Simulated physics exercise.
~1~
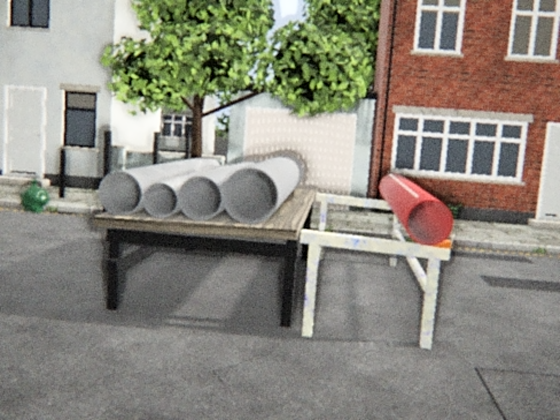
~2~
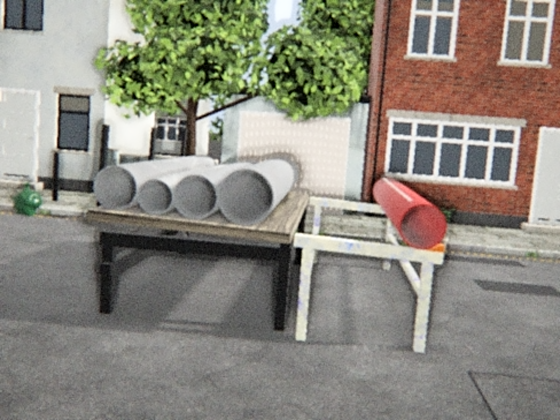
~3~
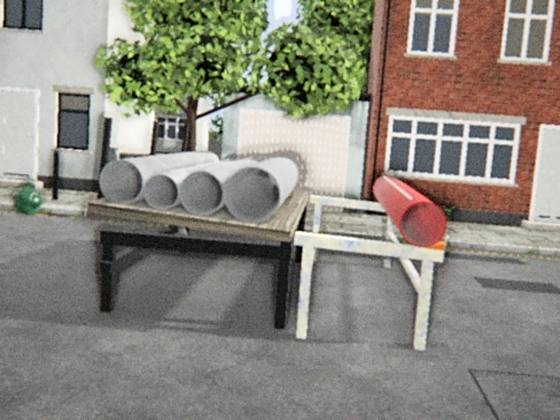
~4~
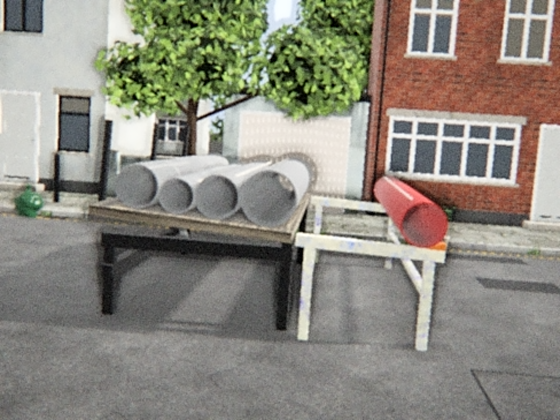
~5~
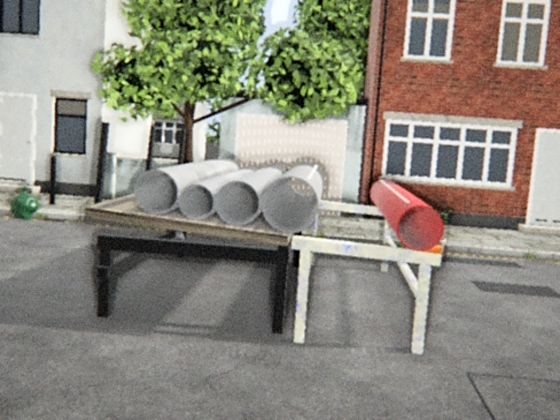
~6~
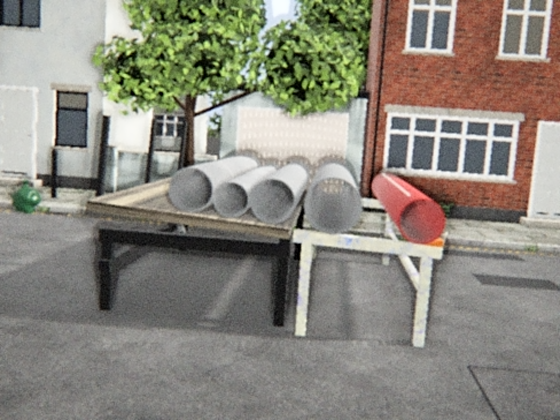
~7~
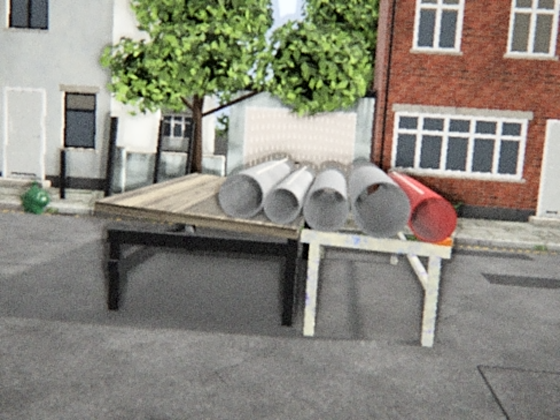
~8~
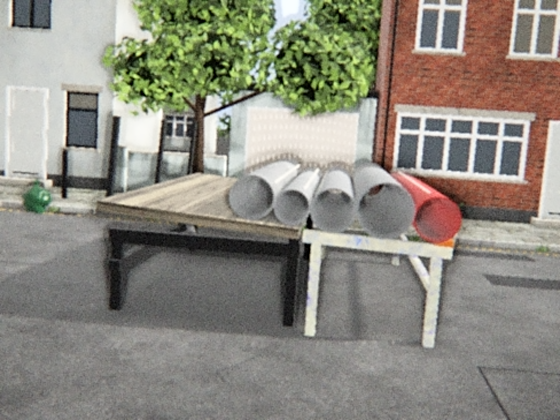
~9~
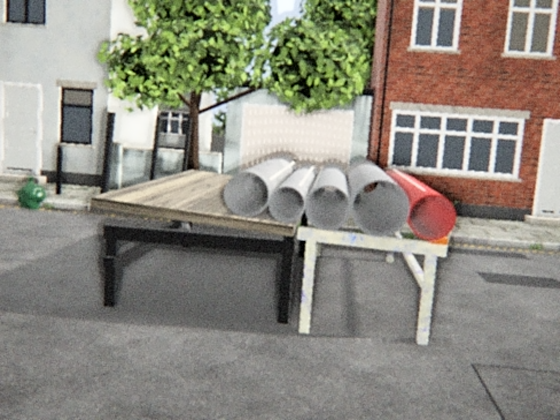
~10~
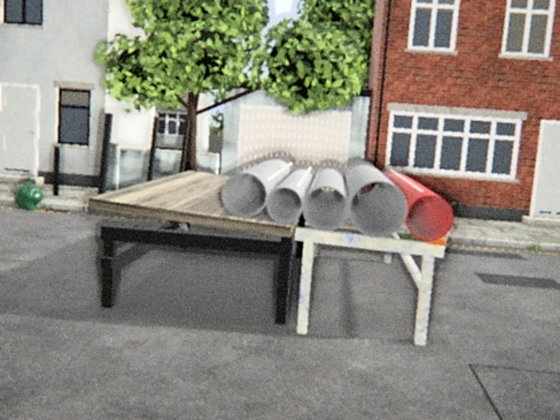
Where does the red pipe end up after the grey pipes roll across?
It stays on the rack at its right end, still inside the end stop, with the grey pipes lined up to its left.
